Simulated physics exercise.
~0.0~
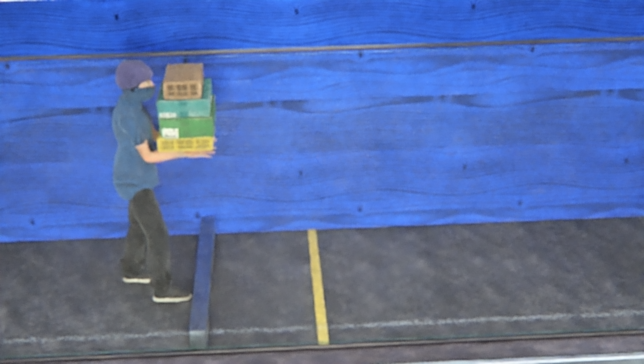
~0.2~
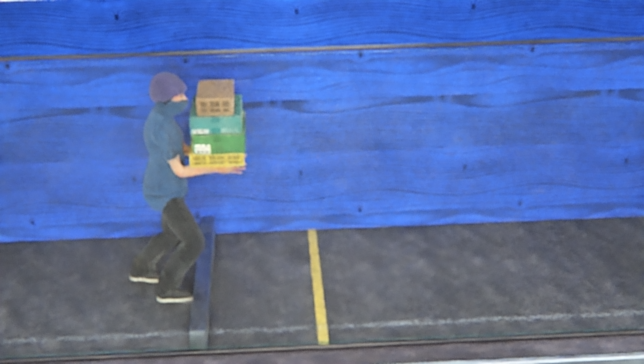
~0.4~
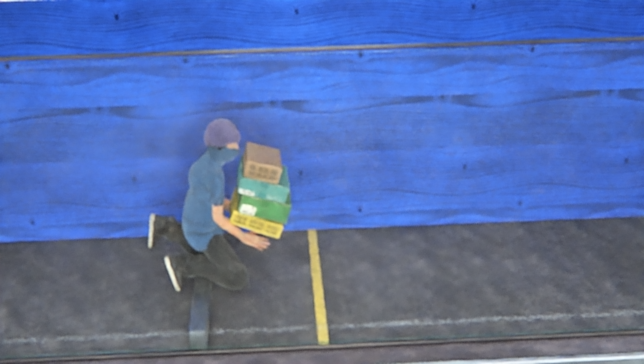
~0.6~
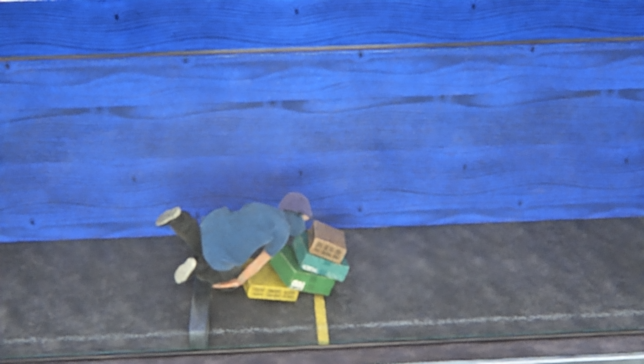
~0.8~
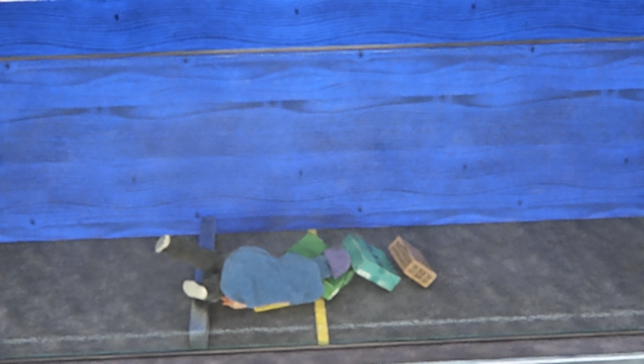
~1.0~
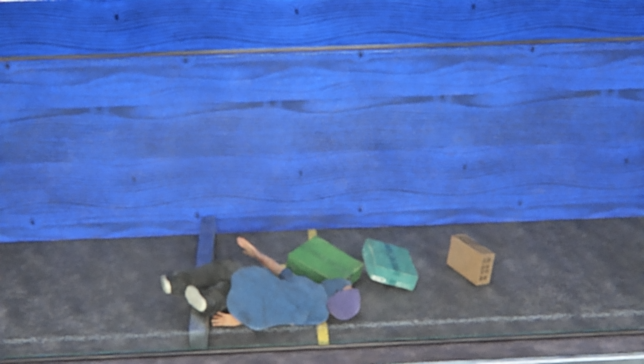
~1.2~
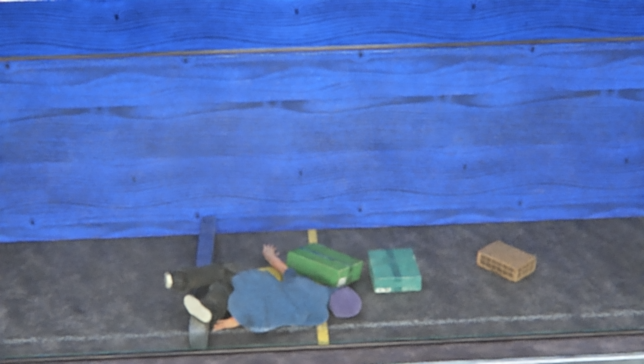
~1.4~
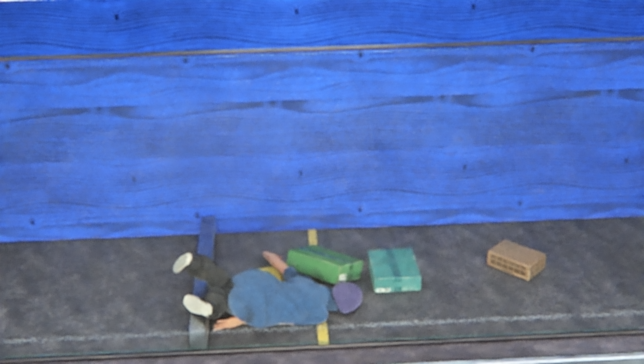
We see a person in a purple hat carrying stacked boxes rightward, tripping at a blue floor rail and falling forward as the load spills; the person ends face down, head past the yellow line, with green, teal and brown boxes scattered rightward and the yellow crate mostly hidden short of the line.
